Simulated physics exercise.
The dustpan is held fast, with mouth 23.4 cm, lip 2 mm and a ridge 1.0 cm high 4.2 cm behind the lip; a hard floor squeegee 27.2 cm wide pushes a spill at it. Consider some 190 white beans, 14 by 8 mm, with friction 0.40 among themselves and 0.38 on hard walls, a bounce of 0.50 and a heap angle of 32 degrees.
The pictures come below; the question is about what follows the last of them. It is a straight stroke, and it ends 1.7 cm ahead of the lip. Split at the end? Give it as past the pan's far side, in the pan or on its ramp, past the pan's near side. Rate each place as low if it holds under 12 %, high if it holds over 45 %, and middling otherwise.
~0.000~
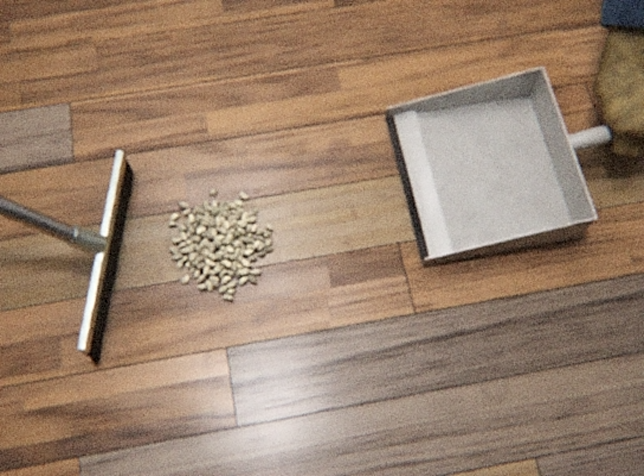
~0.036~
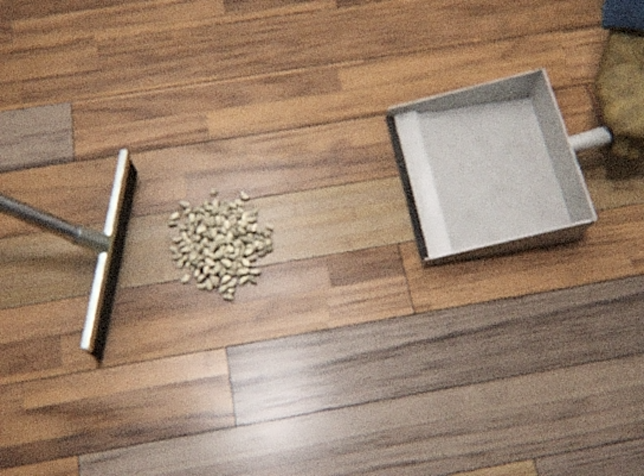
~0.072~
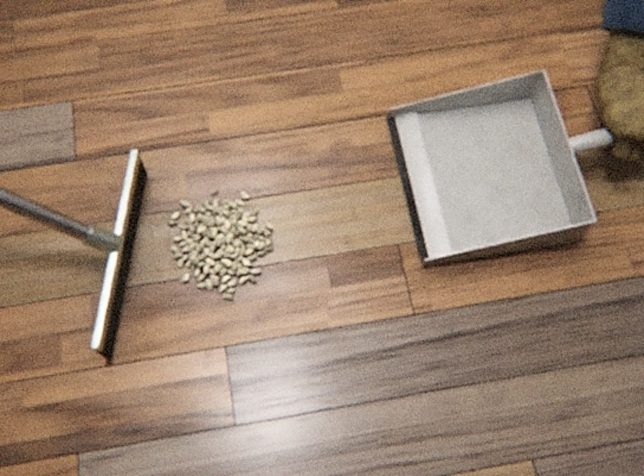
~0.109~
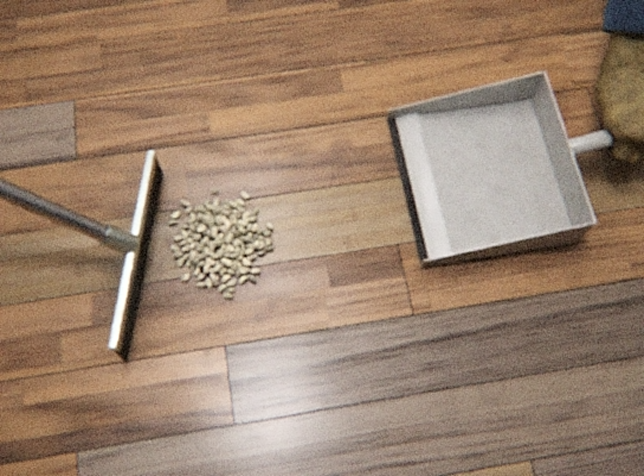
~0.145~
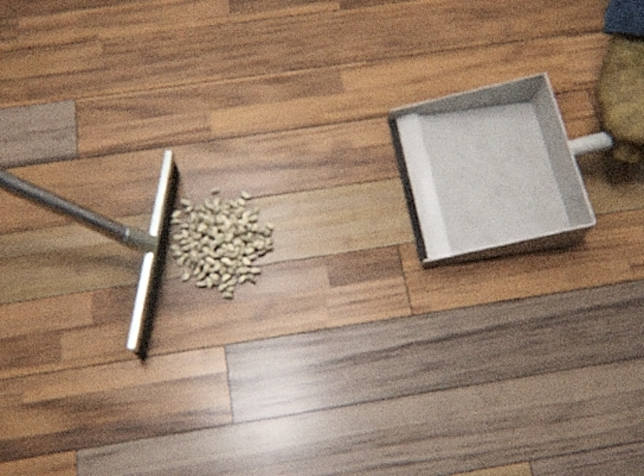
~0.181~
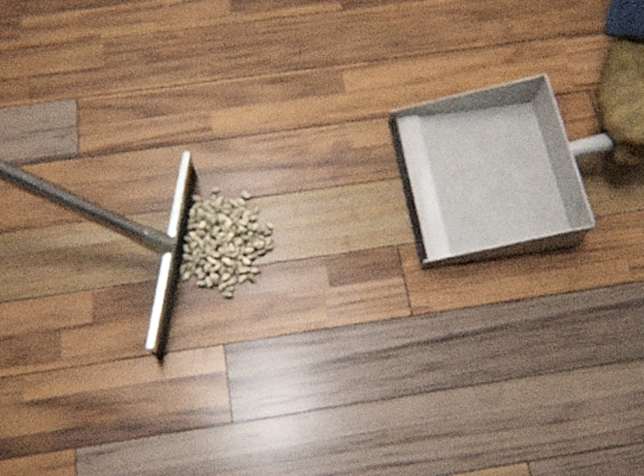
Far side - low; pan - middling; near side - middling.
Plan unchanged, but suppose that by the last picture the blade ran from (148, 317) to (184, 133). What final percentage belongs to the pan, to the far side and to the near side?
You'd see pan at 10, far at 0 and near at 15.
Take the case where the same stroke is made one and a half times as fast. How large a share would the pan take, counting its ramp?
Share: About 30 %.
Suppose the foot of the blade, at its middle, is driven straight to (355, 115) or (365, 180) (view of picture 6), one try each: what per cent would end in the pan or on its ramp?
Some 0 and 10 per cent.
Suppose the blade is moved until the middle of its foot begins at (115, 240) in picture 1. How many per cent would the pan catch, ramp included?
Around 15 %.
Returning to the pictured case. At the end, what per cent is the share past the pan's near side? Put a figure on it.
Estimated share: 40 per cent.
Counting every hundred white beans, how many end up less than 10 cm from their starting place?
0 %.
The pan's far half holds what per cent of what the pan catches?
I'd put it near 0 per cent.
Then, at 0.40 s, middle of the blade 19 cm from the lip; 0 % over the lip, far side 0 %, near side 15 %.
After 0.55 s, middle of the blade 9 cm from the lip; 0 % over the lip, far side 0 %, near side 30 %.
After 0.82 s, middle of the blade 5 cm from the lip; 20 % over the lip, far side 0 %, near side 40 %.
At rest (2.2 s), far side 0 %, pan 20 %, near side 40 %, in front of the lip or behind the blade 40 %.
